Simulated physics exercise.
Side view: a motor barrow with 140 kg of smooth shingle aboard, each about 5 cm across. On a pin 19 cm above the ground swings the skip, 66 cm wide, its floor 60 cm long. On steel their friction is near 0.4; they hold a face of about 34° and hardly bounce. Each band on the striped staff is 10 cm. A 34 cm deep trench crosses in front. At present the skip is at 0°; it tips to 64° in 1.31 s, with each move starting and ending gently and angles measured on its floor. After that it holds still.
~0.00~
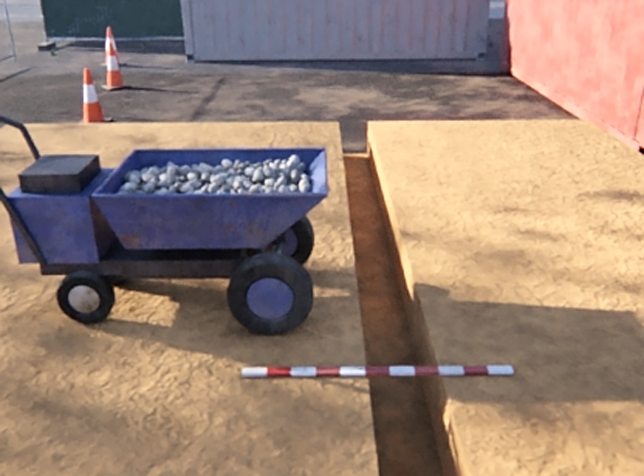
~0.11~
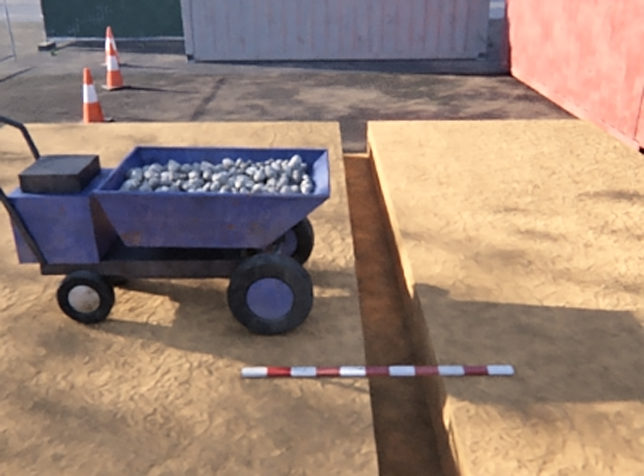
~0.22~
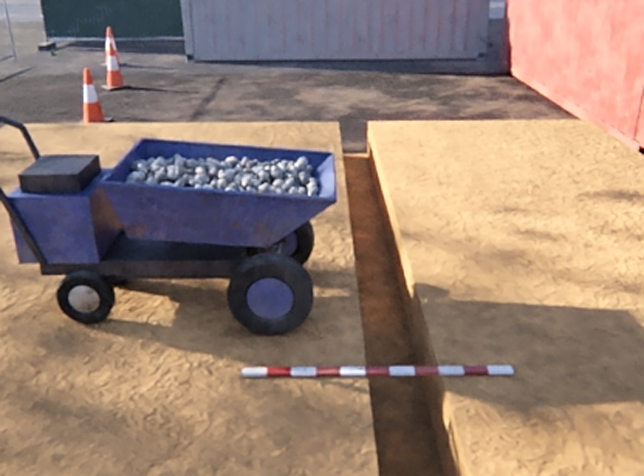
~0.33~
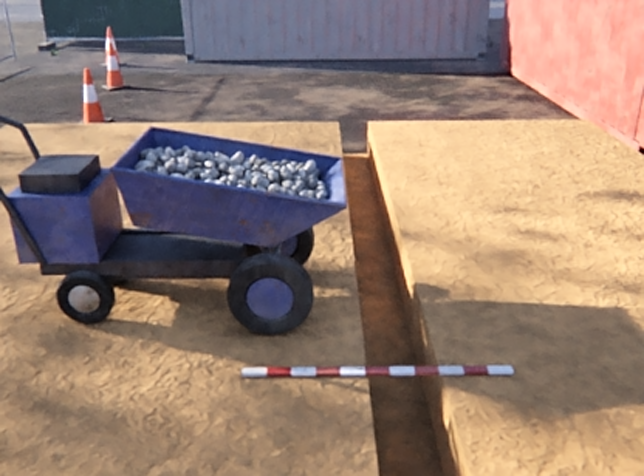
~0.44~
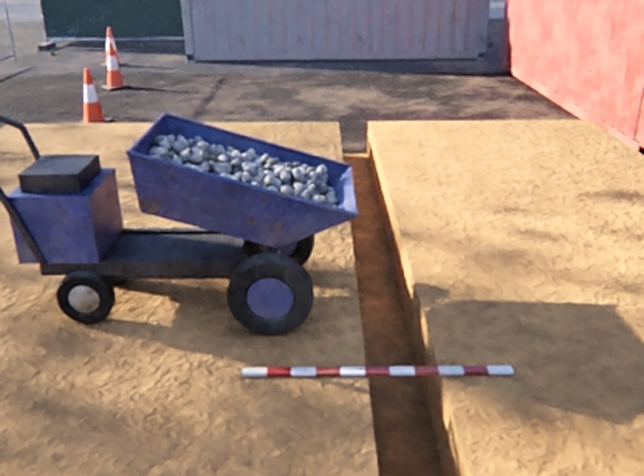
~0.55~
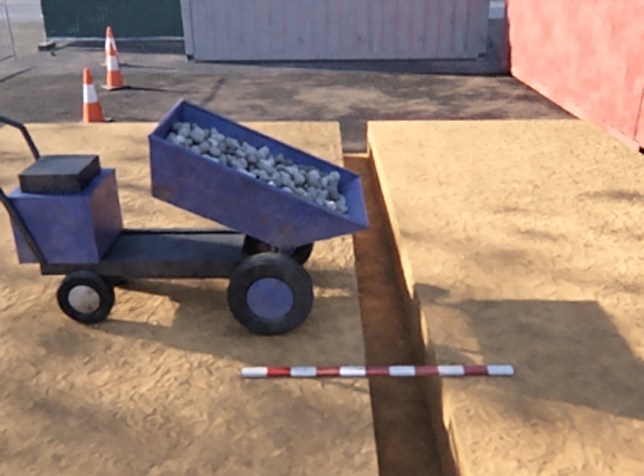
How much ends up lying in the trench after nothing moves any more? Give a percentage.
A share of about 44 per cent.
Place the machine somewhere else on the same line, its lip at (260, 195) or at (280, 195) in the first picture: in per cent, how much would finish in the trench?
First place: Near 95%; second place: Near 95%.
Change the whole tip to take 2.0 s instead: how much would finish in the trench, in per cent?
Roughly 50 per cent would.
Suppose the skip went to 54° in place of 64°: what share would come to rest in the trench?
About 55%.
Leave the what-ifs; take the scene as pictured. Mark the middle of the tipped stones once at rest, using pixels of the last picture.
Resting centre: About (437, 296).
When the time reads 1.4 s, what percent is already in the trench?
Around 20 per cent of it, at that instant.
After 1.0 s the floor is at 54°; 100 % in the skip; the foremost stones are at (392, 242).
After 1.4 s the floor is at 64°; 46 % in the skip, 20 % in the trench, 34 % past the trench; the foremost stones are at (497, 291).
After 1.8 s the floor is at 64°; 14 % in the skip, 30 % in the trench, 56 % past the trench; the foremost stones are at (581, 287).
After 3.7 s the floor is at 64°; 0 % in the skip, 44 % in the trench, 56 % past the trench; the foremost stones are at (635, 281).
